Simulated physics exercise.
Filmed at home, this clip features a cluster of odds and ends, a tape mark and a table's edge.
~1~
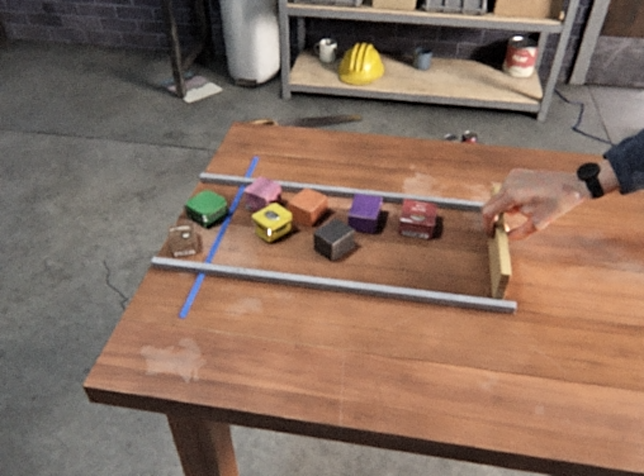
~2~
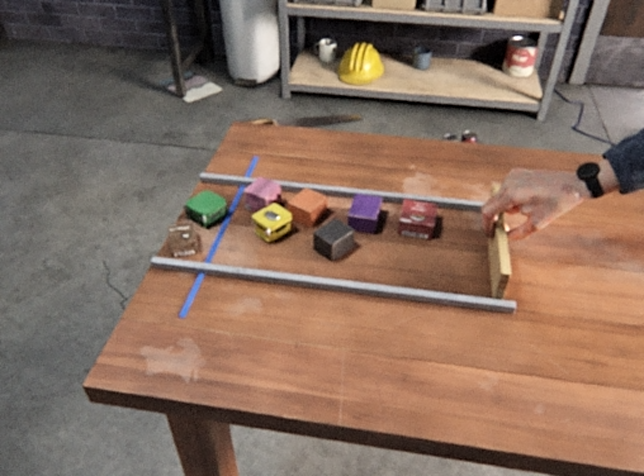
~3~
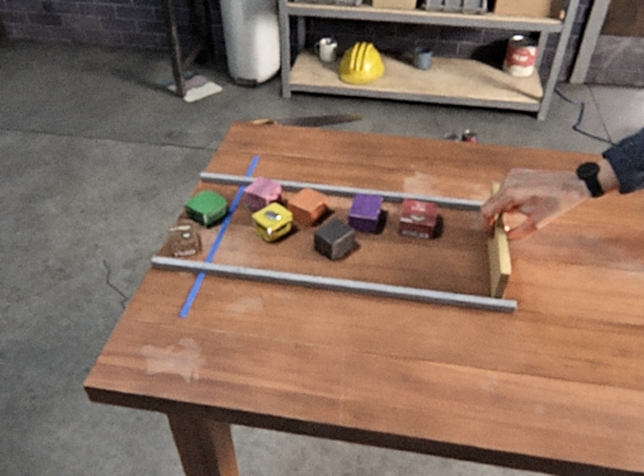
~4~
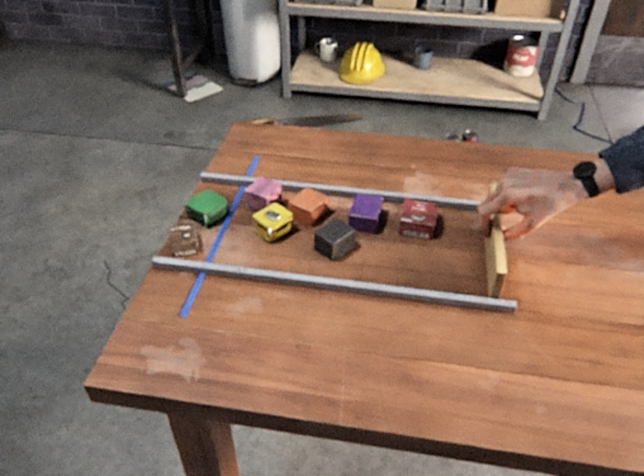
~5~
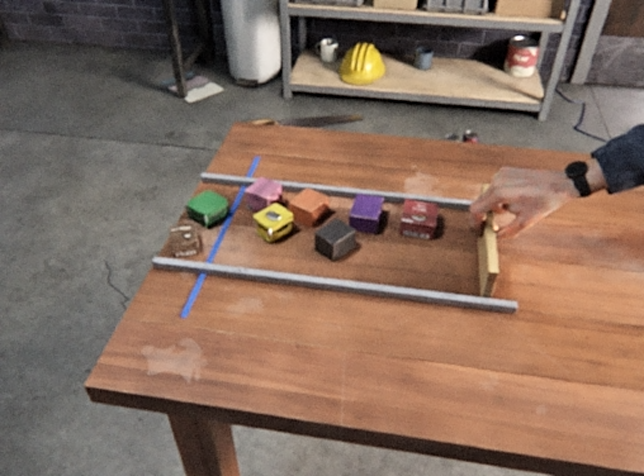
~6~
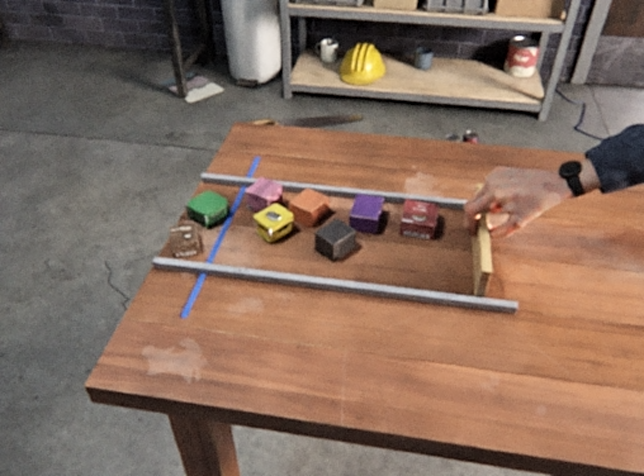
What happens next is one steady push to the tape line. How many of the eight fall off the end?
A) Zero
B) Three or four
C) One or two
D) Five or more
Option B: Three or four.
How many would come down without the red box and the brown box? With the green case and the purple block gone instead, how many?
2 and 1.
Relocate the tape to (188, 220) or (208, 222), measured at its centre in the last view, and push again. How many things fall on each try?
In that order 8 and 6.
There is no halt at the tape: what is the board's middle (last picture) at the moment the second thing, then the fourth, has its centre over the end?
The middle is near (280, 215) first and near (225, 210) after.
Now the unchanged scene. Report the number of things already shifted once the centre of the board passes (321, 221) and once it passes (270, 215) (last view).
The counts are 6 and 7.
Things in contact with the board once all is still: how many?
2 are in contact with it.
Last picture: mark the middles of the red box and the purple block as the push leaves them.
Same order as the question: First (219, 198), second (190, 195).
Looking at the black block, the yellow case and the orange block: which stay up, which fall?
For the black block, it stays up there; for the yellow case, it stays up there; for the orange block, it ends up falling.
Soon after, none off yet; brown box at rest near (184, 240); green case at rest near (208, 210); pink box at rest near (265, 197).
Then, none off yet; brown box at rest near (184, 240); green case moved a little near (195, 210); pink box moved well along near (212, 187).
At rest, the number that fall off is three or four; fallen, orange block, pink box and green case.
